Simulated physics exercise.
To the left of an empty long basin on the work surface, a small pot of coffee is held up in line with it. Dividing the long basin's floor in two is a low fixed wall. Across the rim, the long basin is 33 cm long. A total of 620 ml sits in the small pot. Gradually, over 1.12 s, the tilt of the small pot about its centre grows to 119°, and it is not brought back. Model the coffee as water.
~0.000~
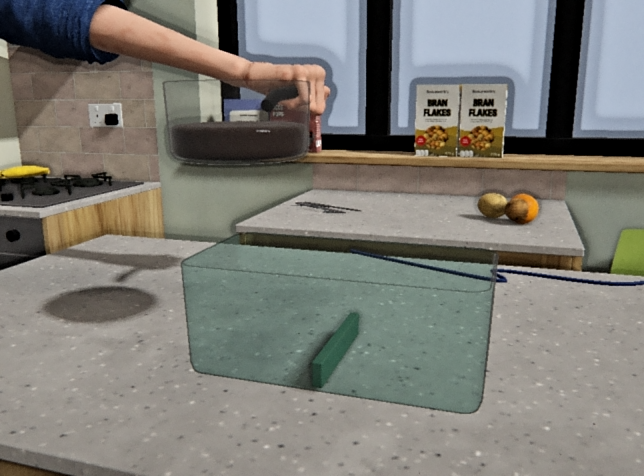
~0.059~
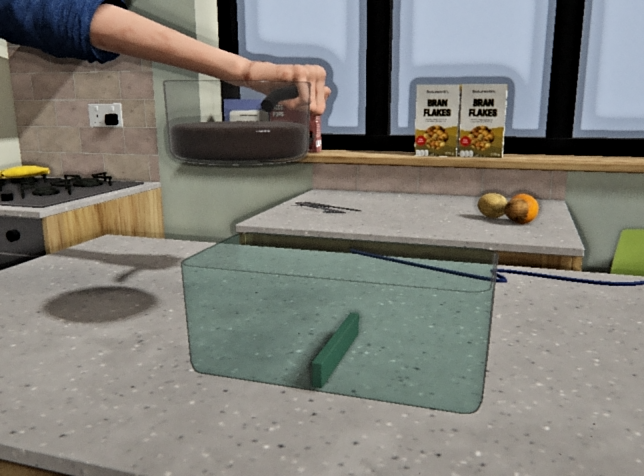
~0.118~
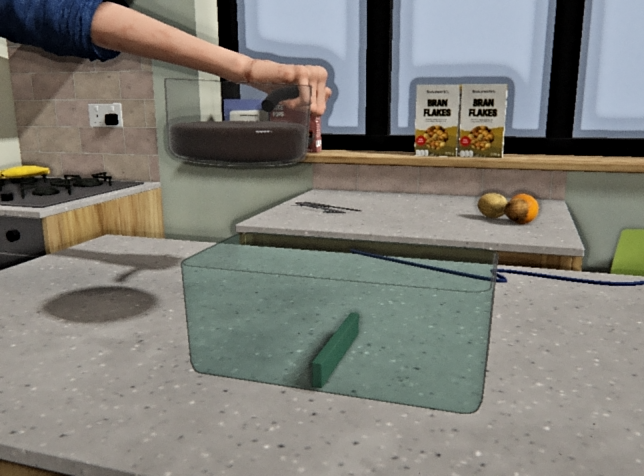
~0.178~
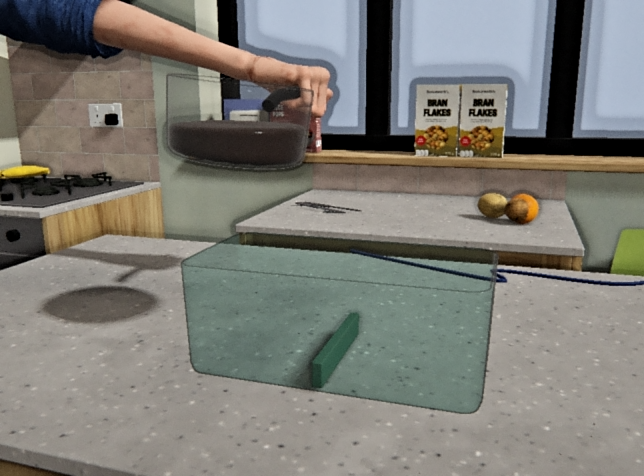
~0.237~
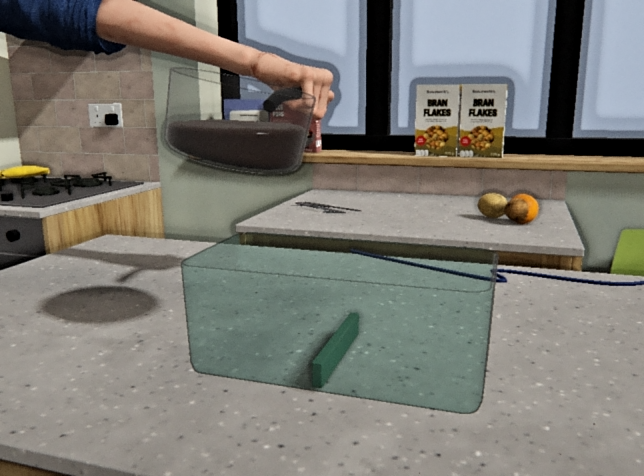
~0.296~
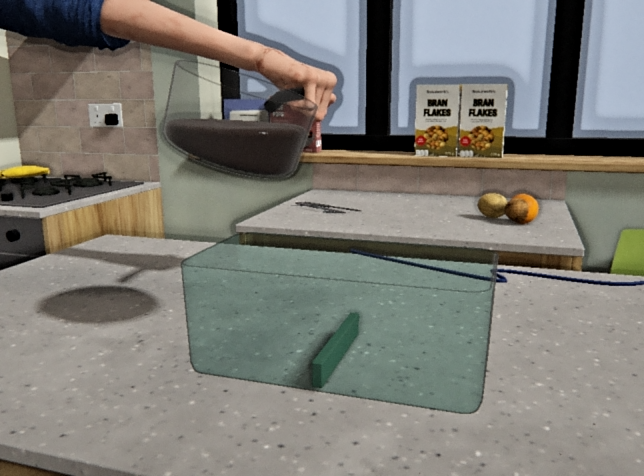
We see a hand holding a small transparent pot of dark coffee above a kitchen counter, to the left of an empty long green-tinted basin; the hand starts with the pot level, then gradually tilts it down to the right.
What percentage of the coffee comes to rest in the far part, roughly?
51 %.
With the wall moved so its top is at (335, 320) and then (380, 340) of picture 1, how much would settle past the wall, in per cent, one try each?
50 % and 10 %.
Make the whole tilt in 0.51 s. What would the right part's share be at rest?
That would be about 35 in a hundred, I'd say.
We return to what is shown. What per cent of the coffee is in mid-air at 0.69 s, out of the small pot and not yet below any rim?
I'd put it at about 34 percent.
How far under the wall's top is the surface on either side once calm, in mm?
About 16 mm left, about 16 mm right.
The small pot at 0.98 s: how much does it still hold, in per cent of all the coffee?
Near 7 in a hundred.
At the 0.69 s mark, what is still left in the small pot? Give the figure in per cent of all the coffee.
I'd put it near 54 percent.
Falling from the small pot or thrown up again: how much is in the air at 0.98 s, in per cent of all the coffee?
About 10 per cent.
Then, 0.69 s in, the tilt is 81° and 54 per cent is still to pour, 1 is left of the wall and 10 right of it.
Then, 0.98 s in, the tilt is 115° and 7 per cent is still to pour, 35 is left of the wall and 48 right of it.
Then, 1.29 s in, the tilt is 119° and 0 per cent is still to pour, 49 is left of the wall and 50 right of it.
Then, 1.62 s in, the tilt is 119° and 0 per cent is still to pour, 49 is left of the wall and 51 right of it.
Finally, 49 per cent lies left of the wall, 51 right of it and 1 outside.
